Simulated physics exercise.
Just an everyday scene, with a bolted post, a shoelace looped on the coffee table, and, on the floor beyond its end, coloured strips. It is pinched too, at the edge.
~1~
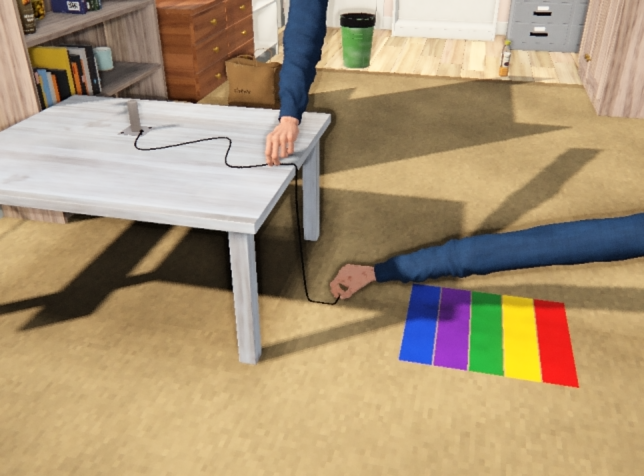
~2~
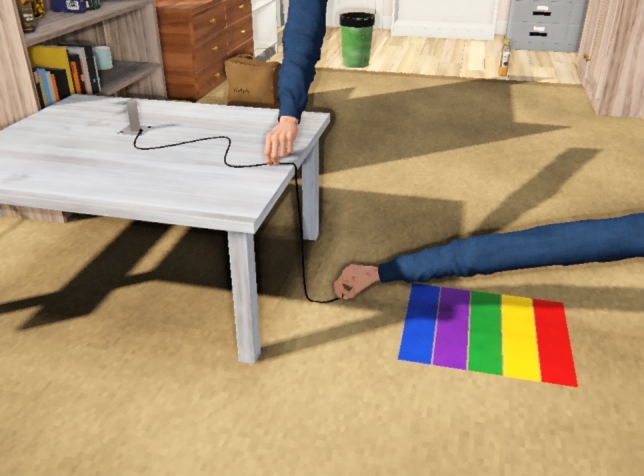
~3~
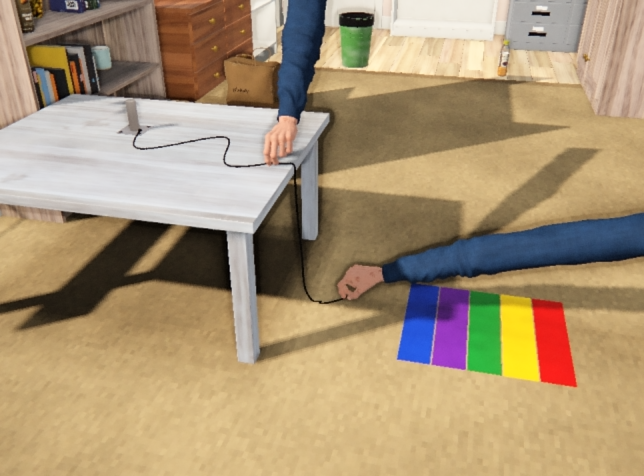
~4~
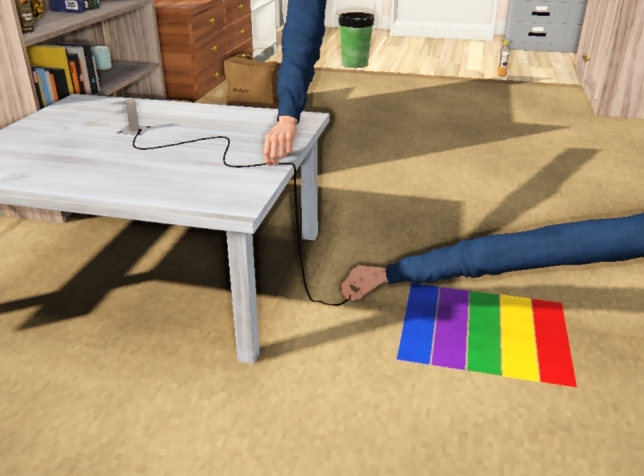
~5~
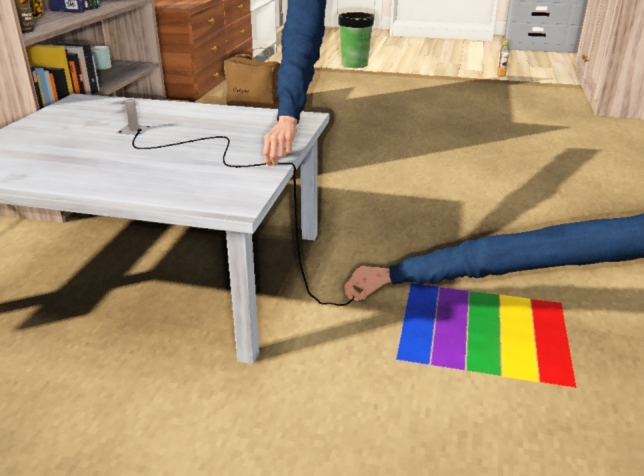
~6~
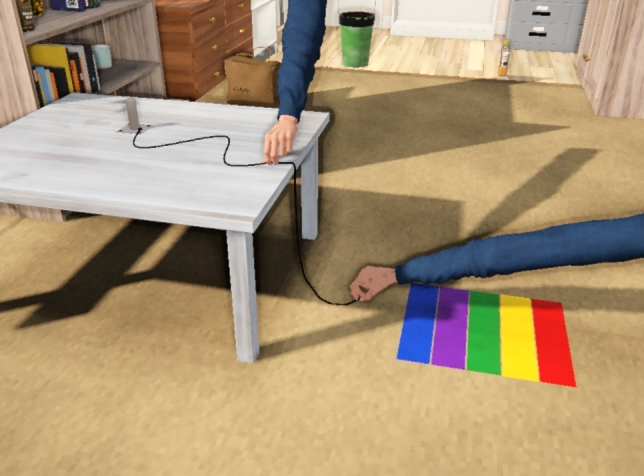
To begin with, a dark shoelace lies in loops across a pale coffee table, one hand pinching it at the edge while another holds its hanging end near the floor, left of the coloured strips. The lower hand then draws the end slightly rightward, and the upper hand stays put.
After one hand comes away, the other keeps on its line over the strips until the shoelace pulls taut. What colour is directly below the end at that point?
The colour below it is red.
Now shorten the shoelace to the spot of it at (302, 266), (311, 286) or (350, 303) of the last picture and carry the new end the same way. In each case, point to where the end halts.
(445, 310), (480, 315), (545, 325).
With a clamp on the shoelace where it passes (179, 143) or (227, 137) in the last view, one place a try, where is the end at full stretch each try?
Approximately (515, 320) and (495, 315), respectively.
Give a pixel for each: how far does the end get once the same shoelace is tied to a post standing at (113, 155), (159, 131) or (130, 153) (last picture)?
Try by try: (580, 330), (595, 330) and (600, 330).
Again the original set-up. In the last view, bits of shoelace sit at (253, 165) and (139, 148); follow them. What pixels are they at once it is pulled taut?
First one close to (350, 194), second close to (184, 137).
Soon after, end near (501, 317); over green.
After that, end near (537, 323); over red.
At the stop, end near (559, 326); over red. It gets as far as the red strip.
